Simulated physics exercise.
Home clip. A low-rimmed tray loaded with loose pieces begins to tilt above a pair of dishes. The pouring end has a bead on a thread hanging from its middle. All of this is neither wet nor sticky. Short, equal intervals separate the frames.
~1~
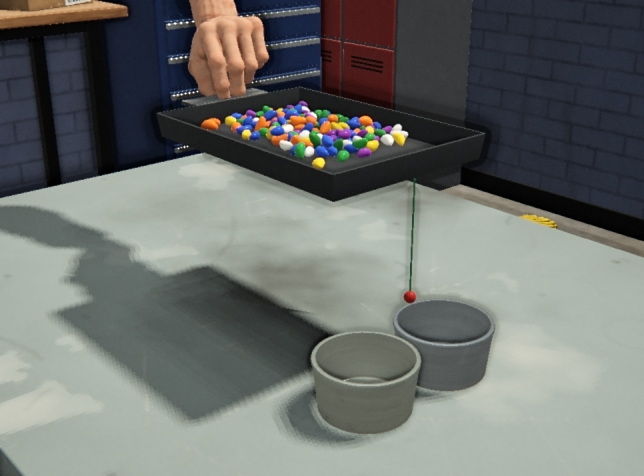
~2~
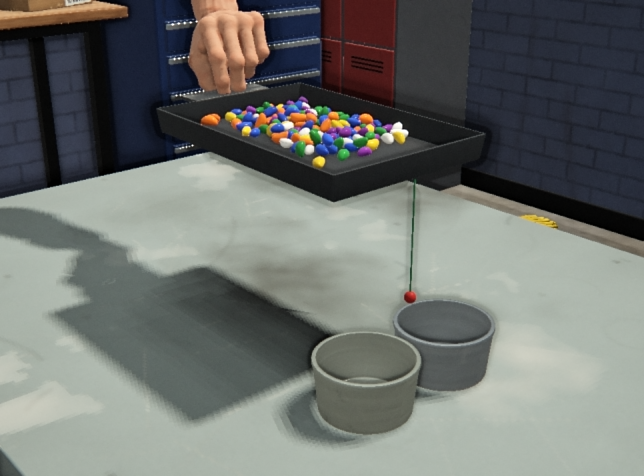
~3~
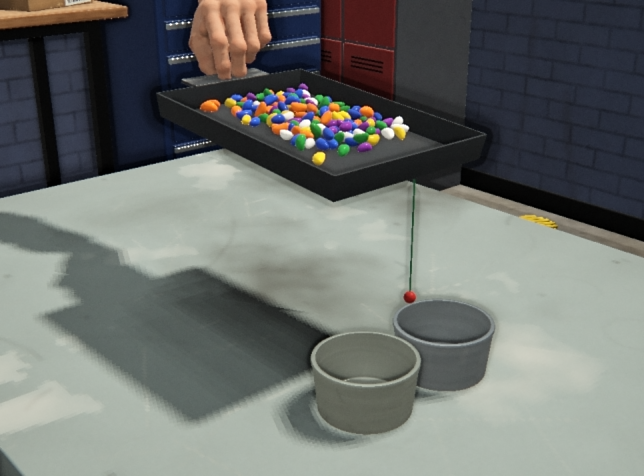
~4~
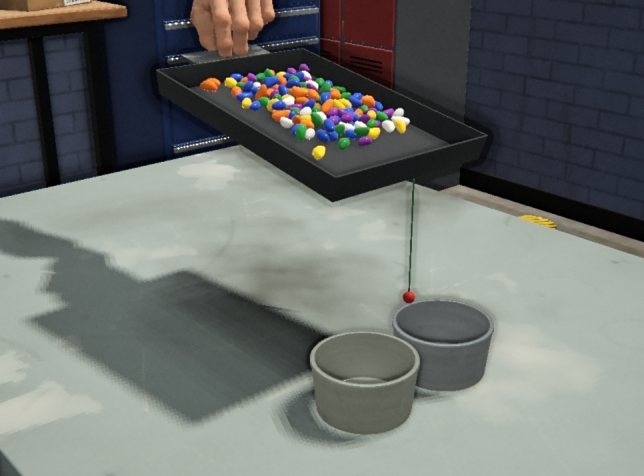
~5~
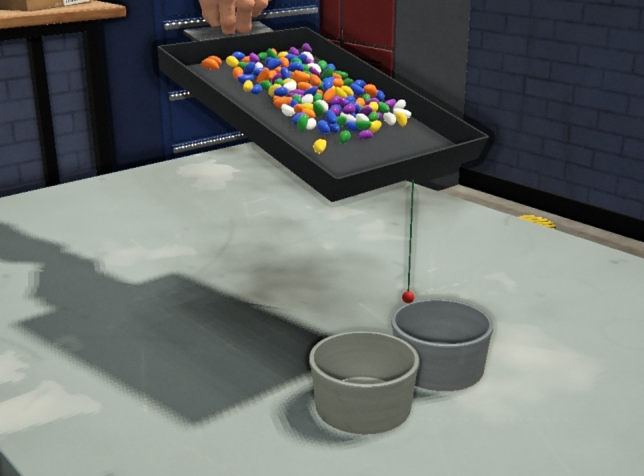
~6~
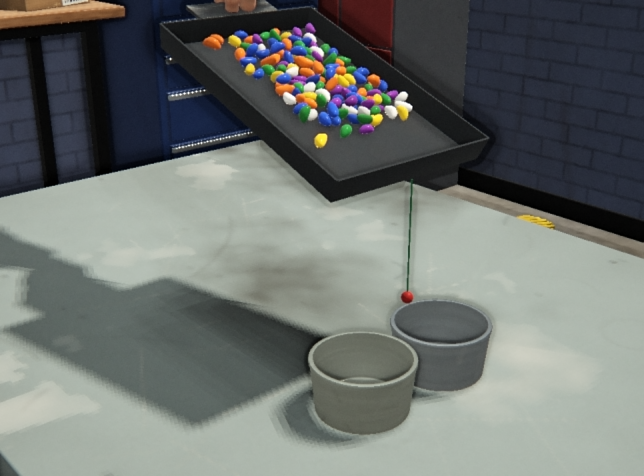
Black tray of colourful jelly beans tilting steadily as a hand raises its far end above two grey dishes on a table.
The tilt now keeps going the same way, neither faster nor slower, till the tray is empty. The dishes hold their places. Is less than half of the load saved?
Yes, less than half is saved.
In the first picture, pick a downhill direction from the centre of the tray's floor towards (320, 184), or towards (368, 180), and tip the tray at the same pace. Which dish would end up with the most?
On the first try it's the left-side dish, on the second the left-side dish.
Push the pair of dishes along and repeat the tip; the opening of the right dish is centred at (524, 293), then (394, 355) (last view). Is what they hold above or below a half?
Place 1: Lower than half; place 2: Lower than half.
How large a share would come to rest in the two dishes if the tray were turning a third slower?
Estimate: Some 30 %.
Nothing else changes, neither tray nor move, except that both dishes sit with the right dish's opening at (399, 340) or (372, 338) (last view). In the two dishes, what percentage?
Trial 1 about 30 %, trial 2 about 10 %.
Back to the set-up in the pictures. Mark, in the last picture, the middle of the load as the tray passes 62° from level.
Mark it at roughly (409, 126) in the final frame.
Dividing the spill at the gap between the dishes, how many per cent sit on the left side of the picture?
It works out to some 0 per cent.
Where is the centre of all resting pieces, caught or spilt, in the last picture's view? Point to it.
The centre settles at about (475, 390).
Just after the last frame, tray tipped steeply; almost all on the tray; just a few in the air.
A moment on, tray tipped right over; the larger part on the tray; just a few in the right dish; about a tenth outside both; about a tenth in the air.
Further on, tray tipped past a quarter turn; about a tenth in the left dish; roughly a quarter in the right dish; roughly two thirds outside both.
When it is over, tray tipped past a quarter turn; about a tenth in the left dish; roughly a quarter in the right dish; roughly two thirds outside both.
